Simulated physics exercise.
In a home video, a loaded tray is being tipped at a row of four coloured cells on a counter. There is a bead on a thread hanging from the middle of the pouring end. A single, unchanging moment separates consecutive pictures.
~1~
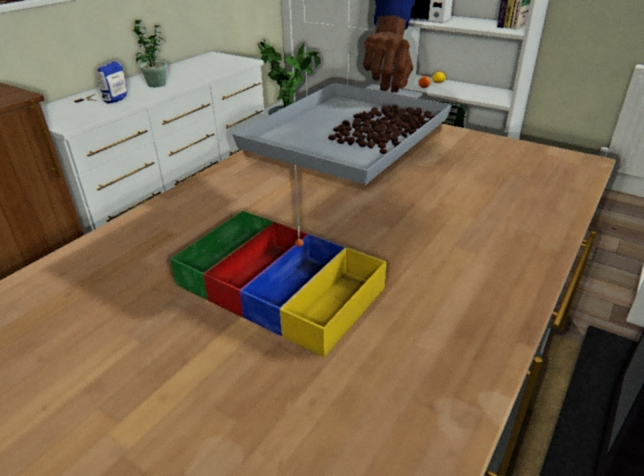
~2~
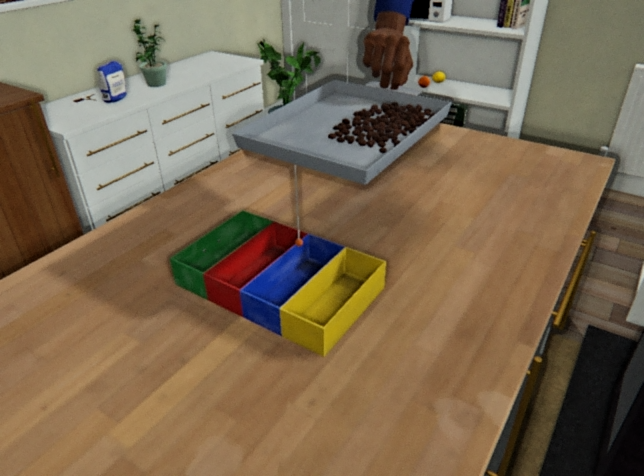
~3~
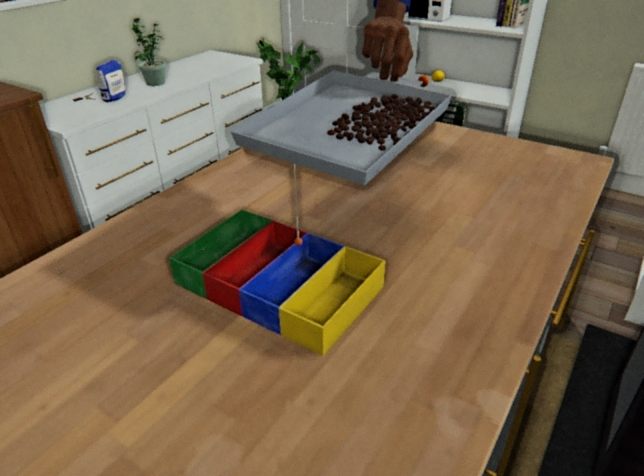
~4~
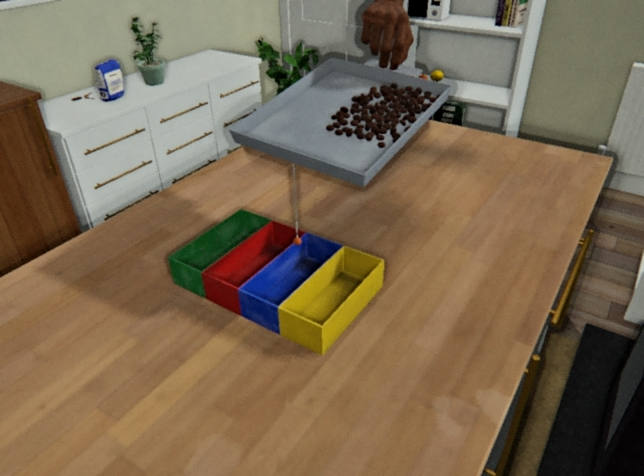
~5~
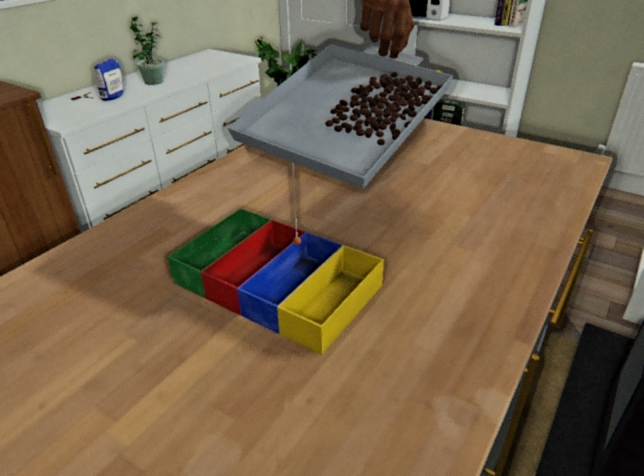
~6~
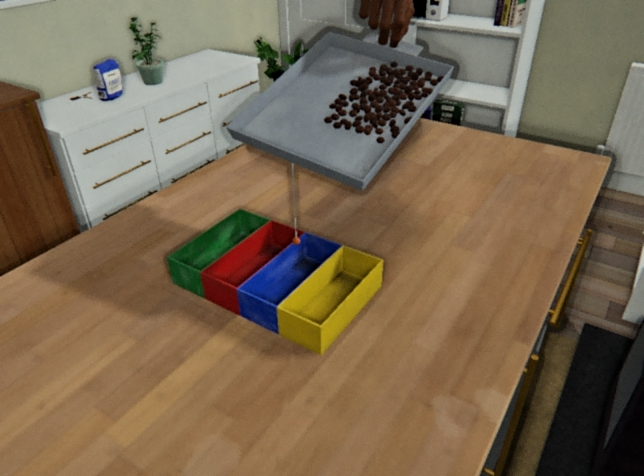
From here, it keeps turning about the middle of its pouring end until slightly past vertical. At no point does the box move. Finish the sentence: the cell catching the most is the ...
... Yellow cell.
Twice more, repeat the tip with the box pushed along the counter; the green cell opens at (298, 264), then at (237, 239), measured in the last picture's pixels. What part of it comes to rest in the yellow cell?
Trial 1 around 0 percent, trial 2 around 70 percent.
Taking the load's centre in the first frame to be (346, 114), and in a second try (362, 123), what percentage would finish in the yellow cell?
You'd get near 70 percent first and near 70 percent next.
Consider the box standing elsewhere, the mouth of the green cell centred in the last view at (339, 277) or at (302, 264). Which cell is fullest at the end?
It would be the green cell the first time and the red one the second time.
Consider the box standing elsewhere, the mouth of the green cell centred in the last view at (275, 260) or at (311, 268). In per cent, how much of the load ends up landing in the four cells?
Roughly 100 per cent, then roughly 100 per cent.
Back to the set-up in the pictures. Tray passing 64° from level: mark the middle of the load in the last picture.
Look about (349, 169) in the last picture.
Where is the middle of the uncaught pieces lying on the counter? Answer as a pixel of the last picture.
Roughly at (366, 368).
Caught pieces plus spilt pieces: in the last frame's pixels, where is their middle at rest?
Resting centre, last picture - approx. (338, 306).
Just after the last frame, tray tipped steeply; almost all on the tray; about a tenth falling or outside the box.
A moment on, tray tipped past a quarter turn; roughly a quarter on the tray; roughly half in the yellow cell; just a few in the blue cell; roughly a quarter falling or outside the box.
Further on, tray tipped past a quarter turn; the larger part in the yellow cell; about a tenth in the blue cell; about a tenth falling or outside the box.
When it is over, tray tipped past a quarter turn; the larger part in the yellow cell; about a tenth in the blue cell; not one in the red cell; not one in the green cell; about a tenth outside the box.
